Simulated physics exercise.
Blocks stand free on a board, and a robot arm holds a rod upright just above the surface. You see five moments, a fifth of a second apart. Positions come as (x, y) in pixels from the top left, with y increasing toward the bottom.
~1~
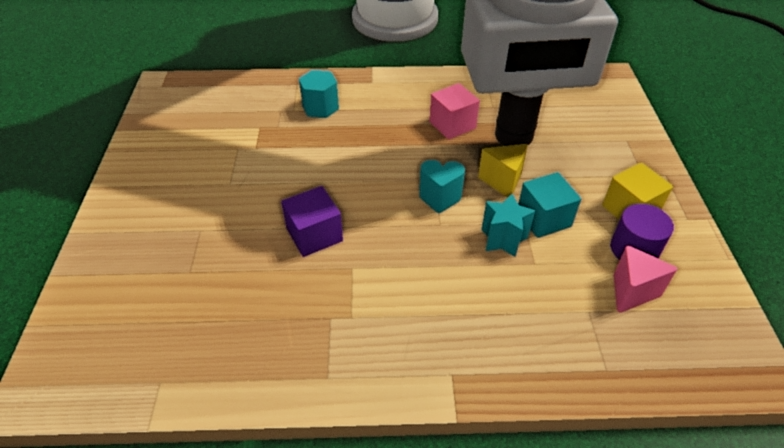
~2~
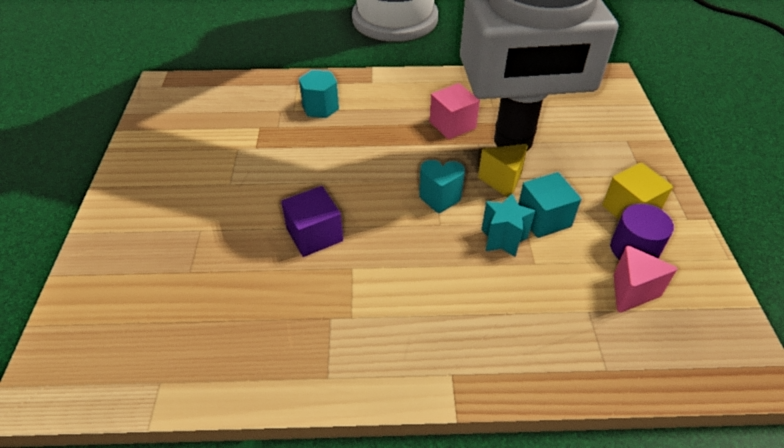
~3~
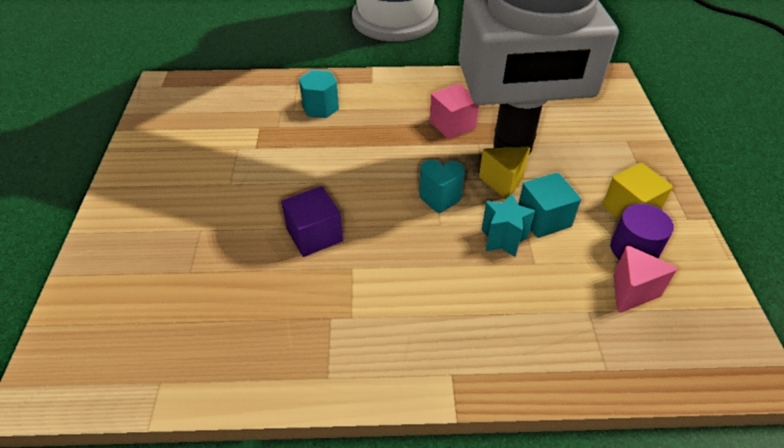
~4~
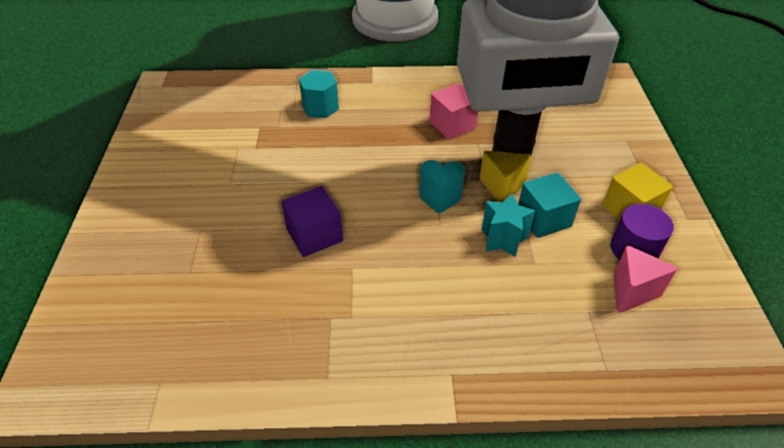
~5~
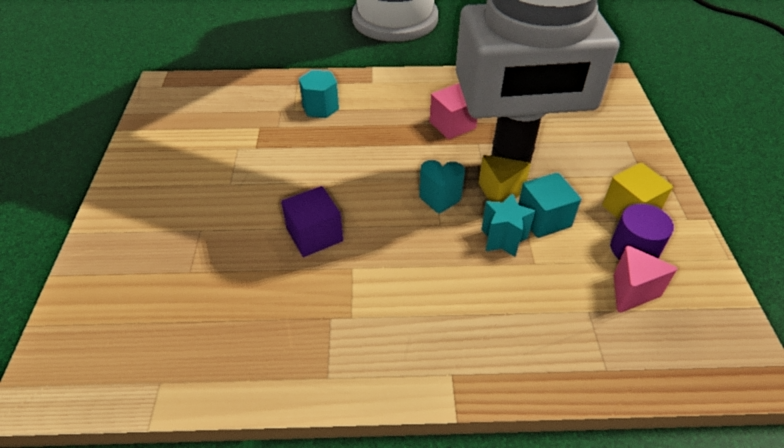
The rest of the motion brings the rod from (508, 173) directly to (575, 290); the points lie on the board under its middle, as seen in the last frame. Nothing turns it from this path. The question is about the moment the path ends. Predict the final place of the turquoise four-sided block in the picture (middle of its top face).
It sits at (624, 299).
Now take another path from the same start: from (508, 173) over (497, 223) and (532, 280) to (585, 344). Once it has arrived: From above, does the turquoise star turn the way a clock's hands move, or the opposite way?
If we look at it from overhead, the turquoise star pivots clockwise.
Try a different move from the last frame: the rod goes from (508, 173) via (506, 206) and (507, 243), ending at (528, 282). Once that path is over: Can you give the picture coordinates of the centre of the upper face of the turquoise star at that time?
Put as a pixel place, it's (524, 291).
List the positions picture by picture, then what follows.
In the first frame, rod's lower end at (514, 137); turquoise heart-shaped block at (443, 170); yellow three-sided block at (508, 154); turquoise star at (509, 211); turquoise four-sided block at (552, 190); pink three-sided block at (646, 266).
In the second frame, rod at (513, 142); blocks still.
In the third frame, rod at (512, 148); yellow three-sided block at (509, 155).
In the fourth frame, rod at (512, 154); yellow three-sided block at (508, 160).
In the fifth frame, rod at (511, 160); turquoise heart-shaped block at (443, 170); yellow three-sided block at (505, 167); turquoise star at (509, 211); turquoise four-sided block at (552, 190); pink three-sided block at (646, 266).
What follows on the original path. One third of the way, rod at (531, 195); yellow three-sided block at (504, 191), turned 40° clockwise; turquoise star at (511, 218), turned 15° clockwise; turquoise four-sided block at (562, 209), turned 15° anticlockwise.
Two thirds of the way, rod at (554, 233); yellow three-sided block at (503, 195), turned 55° clockwise; turquoise star at (510, 223), turned 30° clockwise; turquoise four-sided block at (591, 251), turned 20° anticlockwise.
At the end, rod at (580, 277); turquoise heart-shaped block still; yellow three-sided block at (503, 195), turned 55° clockwise; turquoise star at (510, 223), turned 30° clockwise; turquoise four-sided block at (624, 299), turned 20° anticlockwise; pink three-sided block at (661, 274), turned 20° anticlockwise.
